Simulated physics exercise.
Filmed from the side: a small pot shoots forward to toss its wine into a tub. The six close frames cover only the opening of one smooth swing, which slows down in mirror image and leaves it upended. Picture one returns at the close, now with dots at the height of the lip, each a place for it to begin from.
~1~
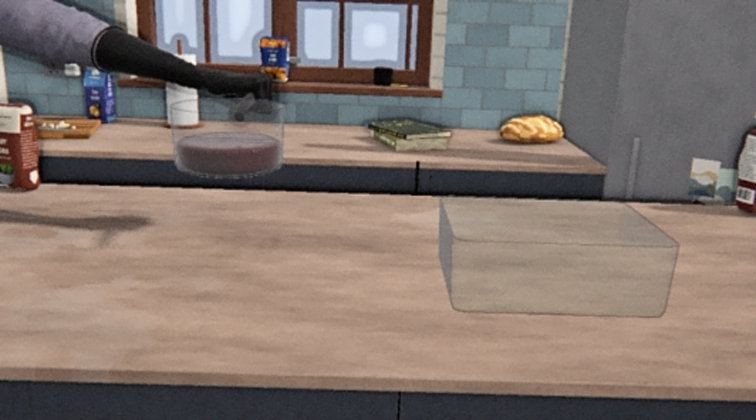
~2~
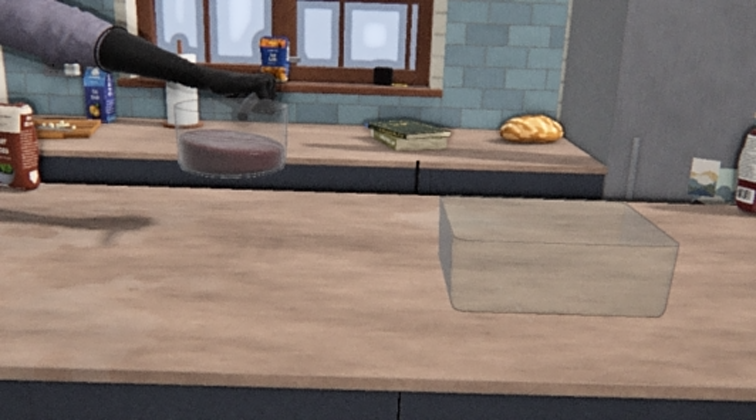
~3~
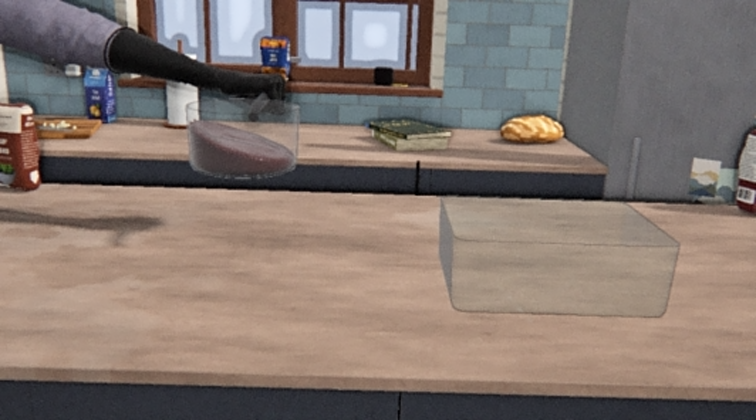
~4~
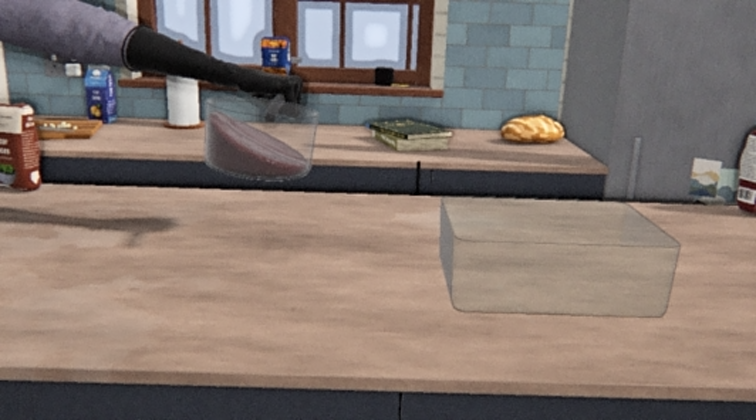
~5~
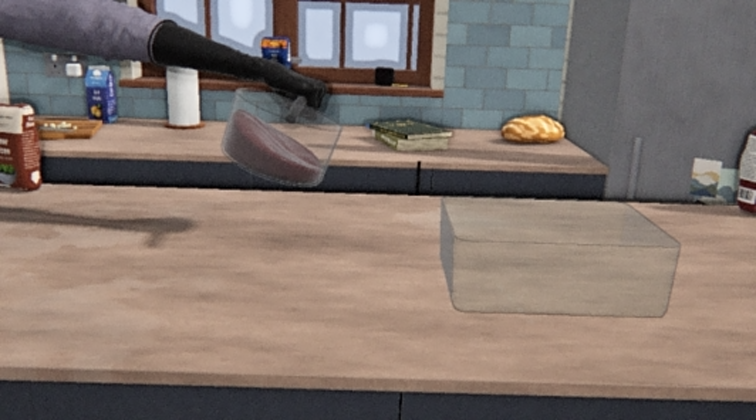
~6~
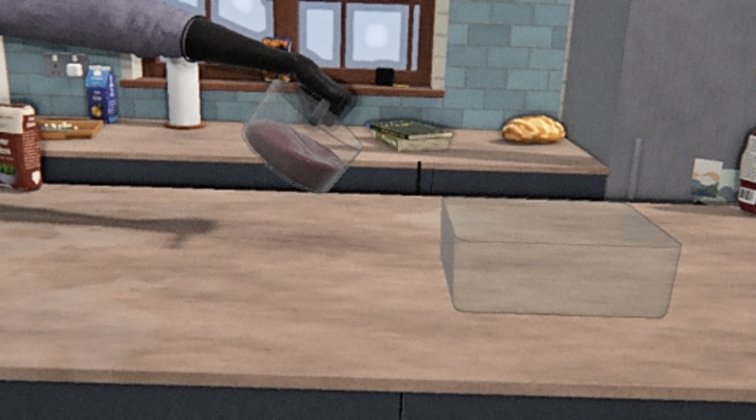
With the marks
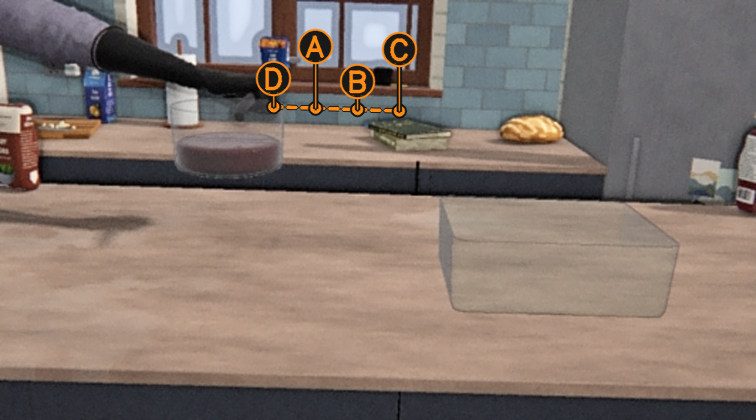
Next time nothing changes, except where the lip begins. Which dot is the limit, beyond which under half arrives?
The answer is place A.
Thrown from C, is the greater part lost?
No, not at all.
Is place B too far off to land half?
No, that is safe.
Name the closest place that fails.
The answer is D.
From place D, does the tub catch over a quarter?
Yes, it does.
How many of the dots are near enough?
Three.
In orange, A at (315, 108); B at (357, 109); C at (399, 111); D at (273, 106).
If A is chosen, about 67 % lands in the tub, 27 % falls short and 7 % goes beside or beyond.
If B is chosen, about 85 % lands in the tub, 3 % falls short and 12 % goes beside or beyond.
If C is chosen, about 90 % lands in the tub, 5 % falls short and 5 % goes beside or beyond.
If D is chosen, about 29 % lands in the tub, 68 % falls short and 3 % goes beside or beyond.
